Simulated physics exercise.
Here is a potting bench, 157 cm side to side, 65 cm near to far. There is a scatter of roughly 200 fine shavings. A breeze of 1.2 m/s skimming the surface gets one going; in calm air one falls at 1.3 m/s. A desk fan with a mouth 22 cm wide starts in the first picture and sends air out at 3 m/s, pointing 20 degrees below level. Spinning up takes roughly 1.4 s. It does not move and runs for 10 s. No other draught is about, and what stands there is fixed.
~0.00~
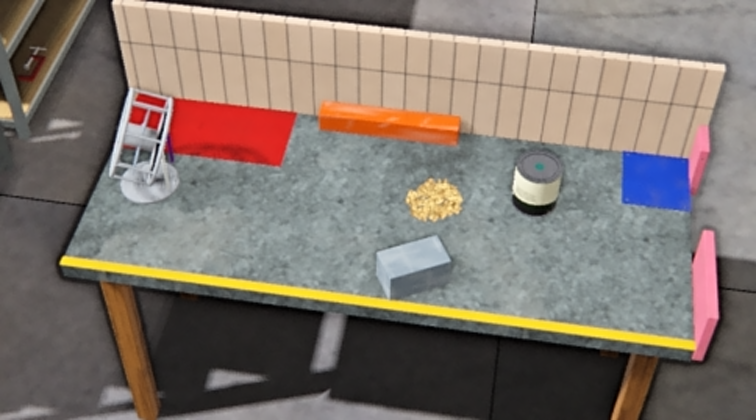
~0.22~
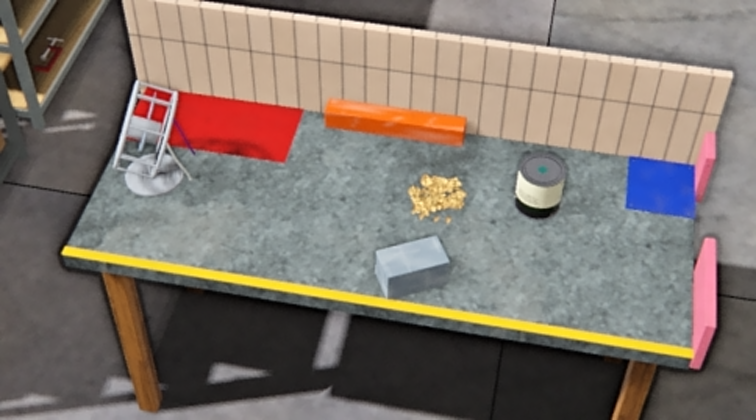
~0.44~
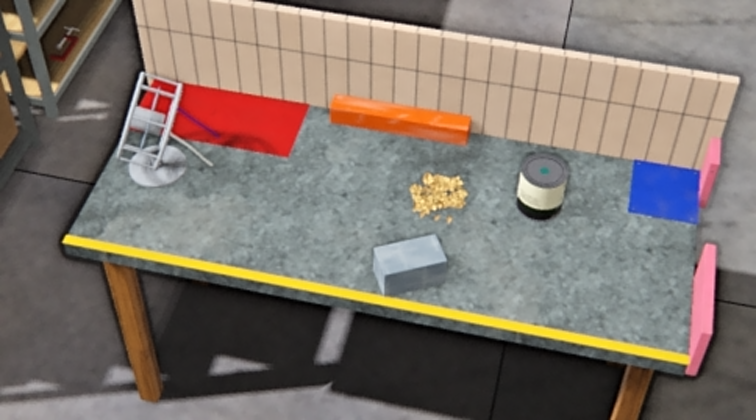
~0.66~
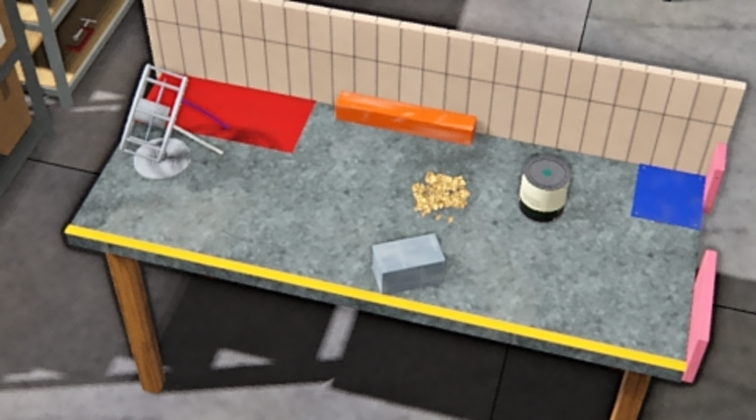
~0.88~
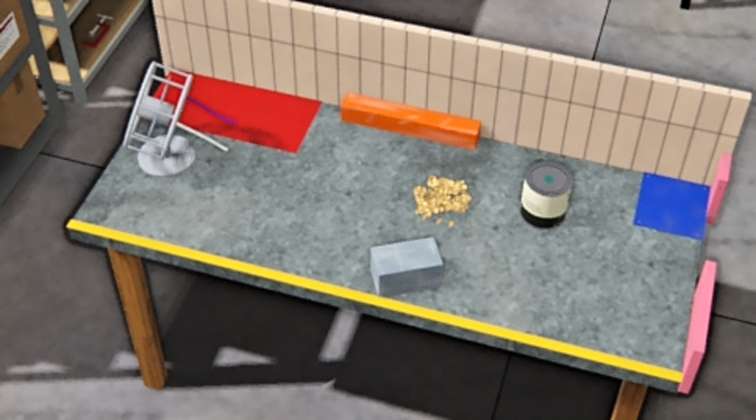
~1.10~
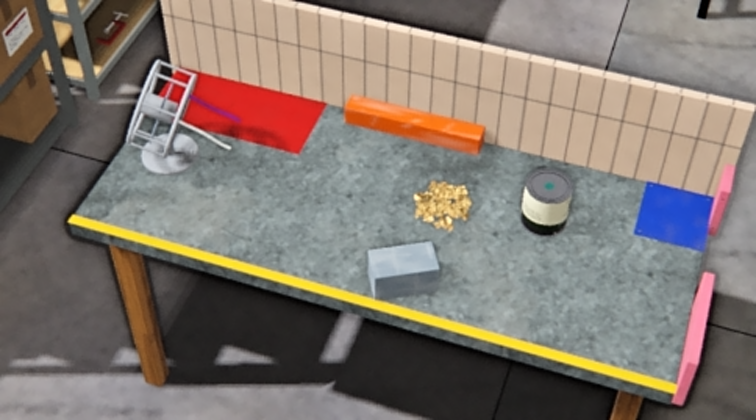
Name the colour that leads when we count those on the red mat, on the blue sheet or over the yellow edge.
The yellow one.
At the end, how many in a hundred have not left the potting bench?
Some 25 per cent.
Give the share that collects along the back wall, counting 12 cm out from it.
About 0 %.
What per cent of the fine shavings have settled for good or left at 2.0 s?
About 15 %.
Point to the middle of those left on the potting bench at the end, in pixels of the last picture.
At about (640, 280).
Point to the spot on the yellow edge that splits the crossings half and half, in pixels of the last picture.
At about (670, 392).
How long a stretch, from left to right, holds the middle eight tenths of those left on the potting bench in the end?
Roughly 50 cm.
After 2.0 s, 86 % are on the move or not yet settled, 12 % are over the yellow edge, 0 % on the red mat and 3 % on the blue sheet; the middle of those still in play is near (686, 325).
After 3.2 s, 30 % are on the move or not yet settled, 36 % are over the yellow edge, 0 % on the red mat and 3 % on the blue sheet; the middle of those still in play is near (640, 280).
After 5.5 s, 14 % are on the move or not yet settled, 42 % are over the yellow edge, 0 % on the red mat and 2 % on the blue sheet; the middle of those still in play is near (640, 280).
After 10.0 s, at the end, 44 % are over the yellow edge, 0 % on the red mat and 0 % on the blue sheet; the middle of those still in play is near (640, 280).
